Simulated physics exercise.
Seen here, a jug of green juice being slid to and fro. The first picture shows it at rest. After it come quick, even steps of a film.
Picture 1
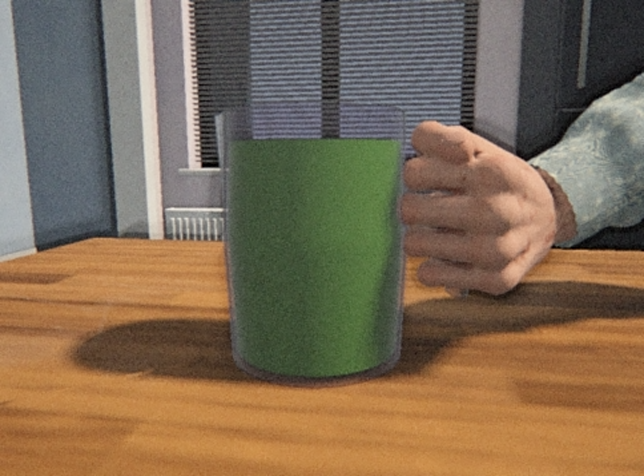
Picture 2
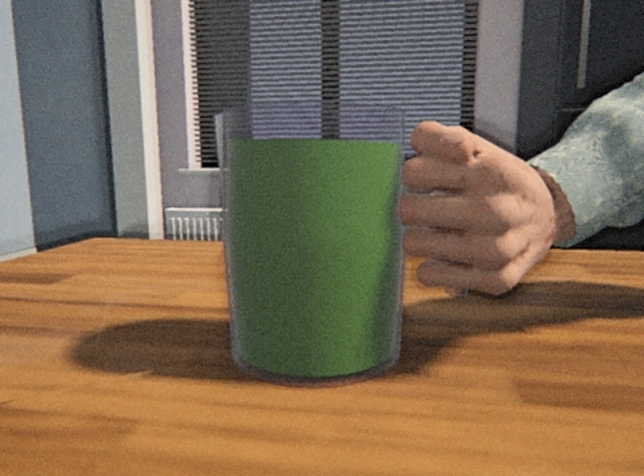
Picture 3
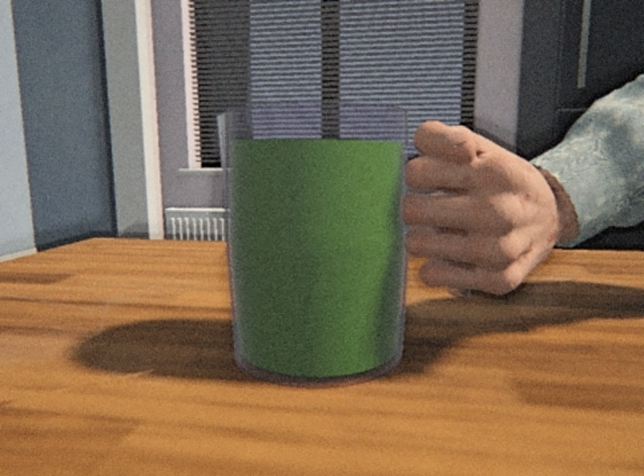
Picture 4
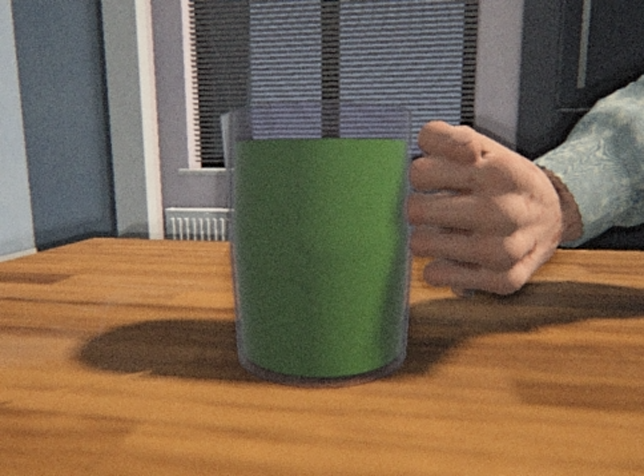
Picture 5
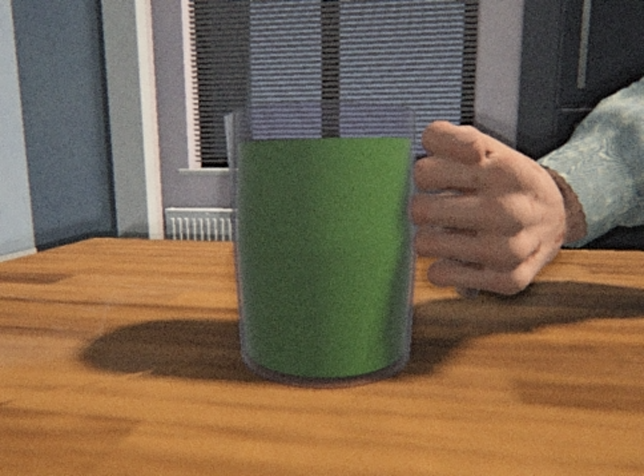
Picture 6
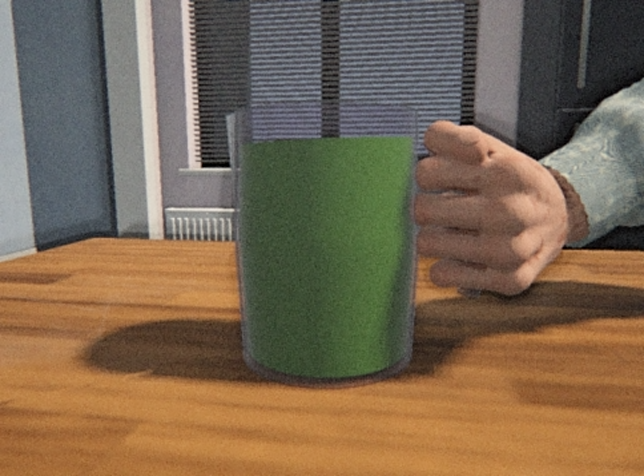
The clip opens on a clear jug nearly full of green juice, at rest on a wooden table, with a hand at its right side. The hand and jug then slide together very slightly to the right, while the juice's surface stays about level throughout.
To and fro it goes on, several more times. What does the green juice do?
It keeps it all in.
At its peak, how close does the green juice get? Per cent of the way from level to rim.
About 20 per cent.
Soon after, the highest wave so far stays far below the rim.
In the end, the highest wave so far stays far below the rim; nothing has left it.
